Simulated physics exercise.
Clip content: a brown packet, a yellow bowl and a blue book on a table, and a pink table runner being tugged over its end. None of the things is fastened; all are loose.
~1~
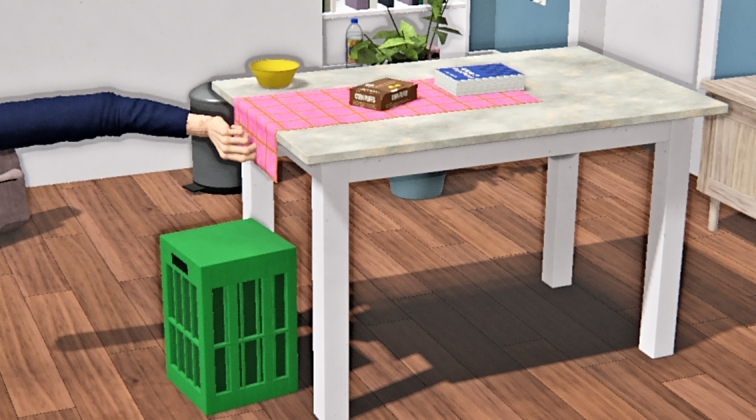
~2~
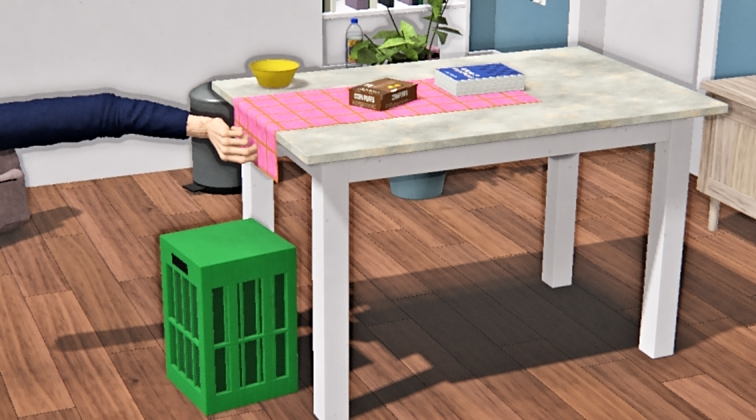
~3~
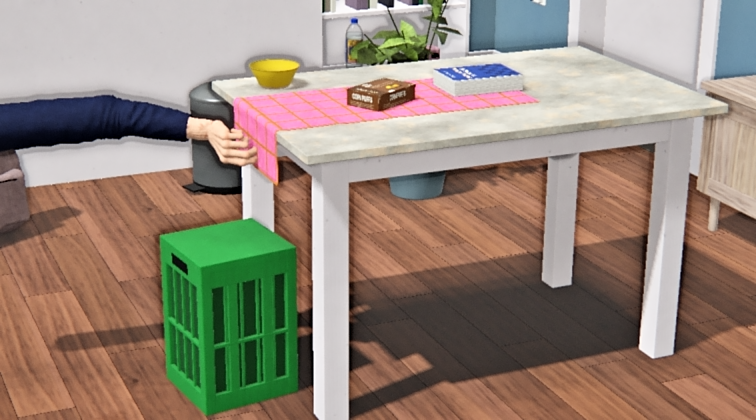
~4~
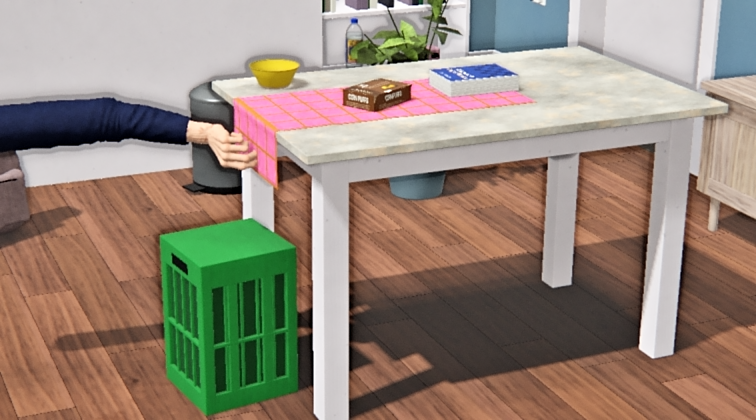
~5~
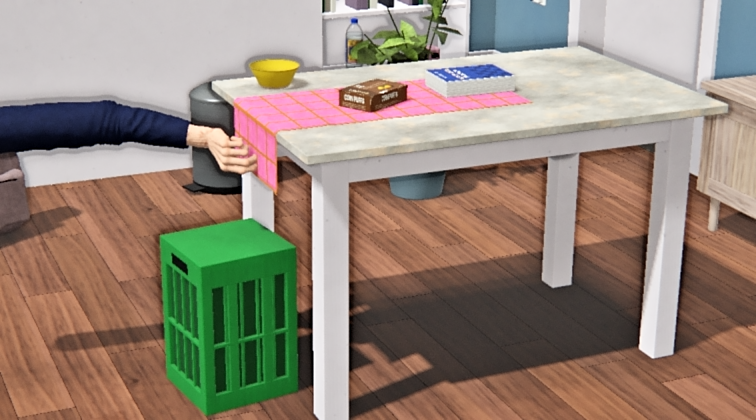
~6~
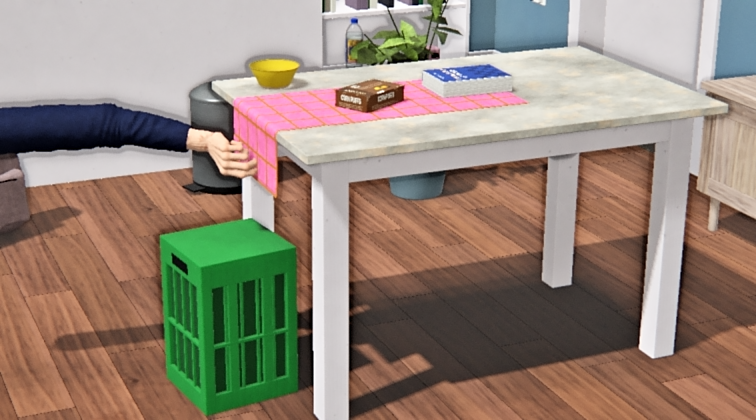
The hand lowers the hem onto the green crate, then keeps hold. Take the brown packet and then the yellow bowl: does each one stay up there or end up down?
Taken in turn, the brown packet stays put up there; the yellow bowl stays put up there.
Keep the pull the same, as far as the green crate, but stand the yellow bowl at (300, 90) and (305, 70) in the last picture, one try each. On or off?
It leaves the surface in the first case and stays up top in the second.
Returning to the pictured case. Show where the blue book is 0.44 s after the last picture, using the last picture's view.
(440, 84), roughly.
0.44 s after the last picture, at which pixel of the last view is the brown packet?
I'd put it close to (341, 99).
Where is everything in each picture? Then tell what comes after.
Table runner end (277, 183); brown packet (384, 86); yellow bowl (274, 65); blue book (479, 71); top of the crate (216, 252), in the first frame.
Table runner end (278, 183), far hem (543, 102); yellow bowl (274, 65); yellow bowl stands beside the cloth, in the second frame.
Table runner end (278, 186); brown packet (381, 86), in the third frame.
Table runner end (278, 190), far hem (537, 102); yellow bowl (274, 65), in the fourth frame.
Table runner end (276, 195); brown packet (373, 87), in the fifth frame.
Table runner end (277, 198), far hem (530, 103); brown packet (370, 87); yellow bowl (274, 65); top of the crate (216, 252), in the sixth frame.
Then, 0.44 s after the last picture, hem going down; packet carried along near (341, 99); bowl unmoved.
Then, 0.94 s after the last picture, hem on the crate; packet carried along near (311, 102); bowl unmoved.
At rest, hem on the crate; packet carried along near (311, 102); bowl unmoved. The brown packet stays on the table and the yellow bowl remains up there.
